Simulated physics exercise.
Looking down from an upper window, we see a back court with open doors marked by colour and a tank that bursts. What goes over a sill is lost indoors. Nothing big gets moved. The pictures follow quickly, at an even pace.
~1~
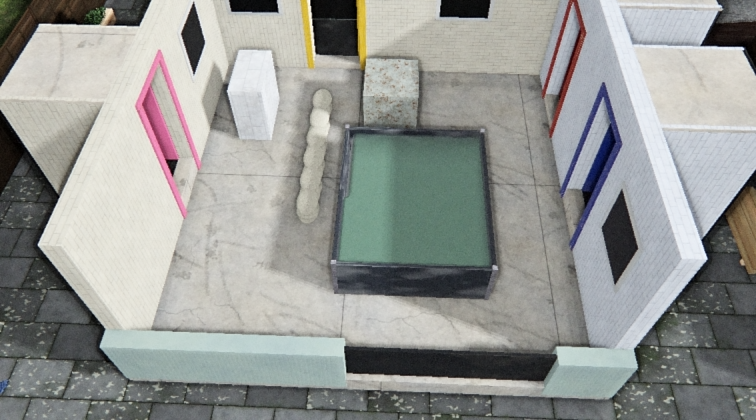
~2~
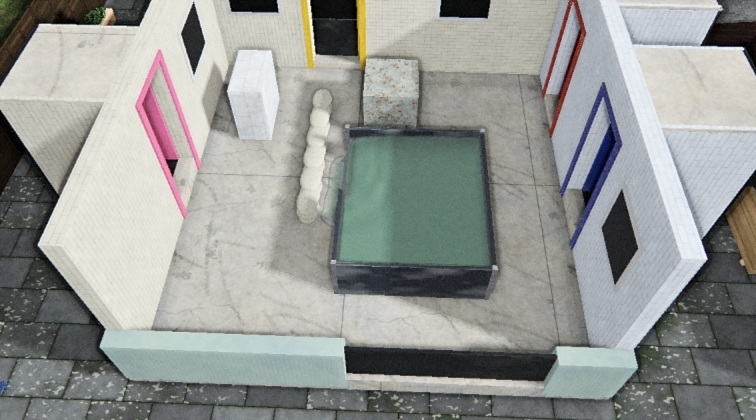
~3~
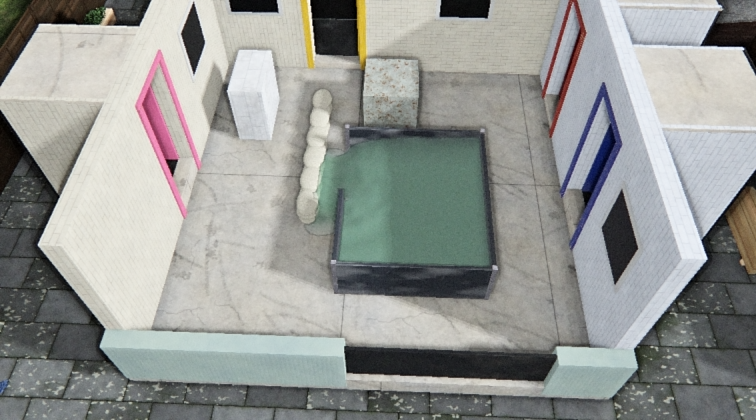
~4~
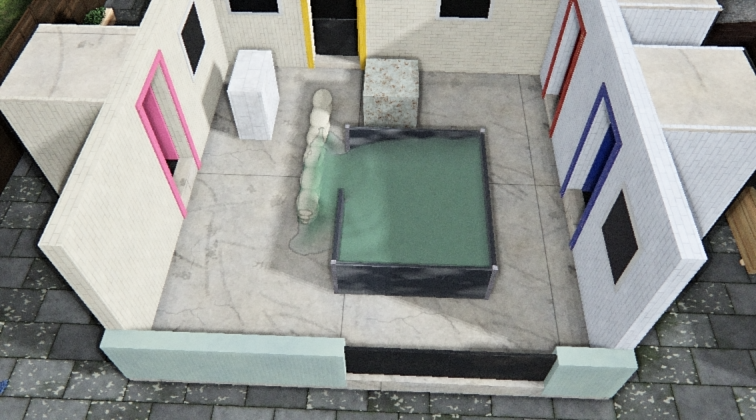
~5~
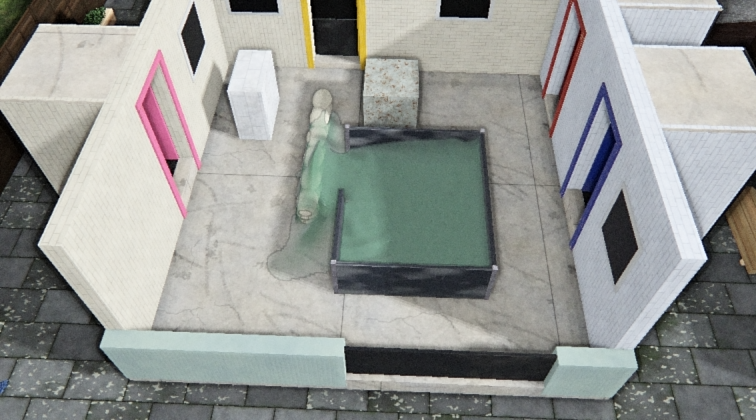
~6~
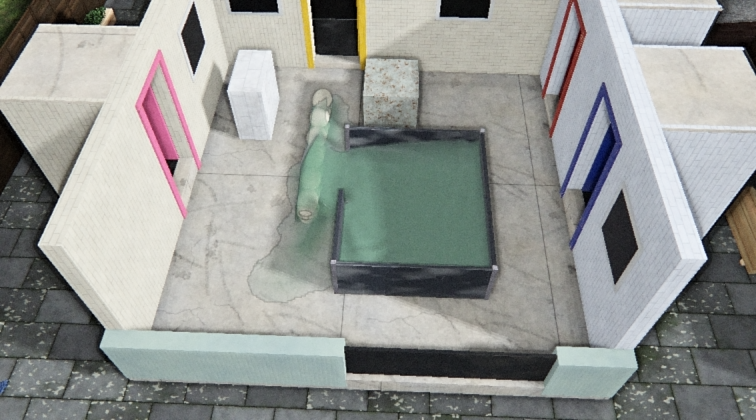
To begin with, still green water fills a dark-edged tank in a roofless, white-walled courtyard, beside a row of rounded pale stones. Water then pours from a gap in the tank's left side and reaches the stones. It spreads around them, across the floor toward the viewer and back toward the rear.
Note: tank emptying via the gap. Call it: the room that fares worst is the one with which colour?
It is the yellow one.
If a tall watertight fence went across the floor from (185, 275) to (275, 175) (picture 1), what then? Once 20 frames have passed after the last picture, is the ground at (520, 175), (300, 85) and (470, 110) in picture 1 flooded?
The first is still bare, the second soaked, the third soaked.
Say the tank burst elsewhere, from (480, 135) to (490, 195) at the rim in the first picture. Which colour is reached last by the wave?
Last: The pink door.
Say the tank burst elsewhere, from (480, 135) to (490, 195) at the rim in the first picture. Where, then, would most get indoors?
Greatest inflow: The door marked blue.
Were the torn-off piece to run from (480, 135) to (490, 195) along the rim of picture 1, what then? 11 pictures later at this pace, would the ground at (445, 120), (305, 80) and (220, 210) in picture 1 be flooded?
Untouched, untouched, untouched.
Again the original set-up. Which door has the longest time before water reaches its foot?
That would be the blue-painted one.
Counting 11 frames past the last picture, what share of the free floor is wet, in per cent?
Roughly 55 per cent.
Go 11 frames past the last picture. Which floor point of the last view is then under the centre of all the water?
Roughly (366, 207).
A moment on, water covers 40 % of the floor; blue door not reached, red door not reached, yellow door a trickle in, pink door wet at the sill, nothing in.
Next, water covers 55 % of the floor; blue door not reached, red door not reached, yellow door a lot in, pink door wet at the sill, nothing in.
Then, water covers 70 % of the floor; blue door not reached, red door wet at the sill, nothing in, yellow door a lot in, pink door wet at the sill, nothing in.
Later, water covers 90 % of the floor; blue door wet at the sill, nothing in, red door wet at the sill, nothing in, yellow door a lot in, pink door wet at the sill, nothing in.
In the end, water covers 95 % of the floor; blue door wet at the sill, nothing in, red door wet at the sill, nothing in, yellow door a lot in, pink door wet at the sill, nothing in; the yellow door has let in the most.
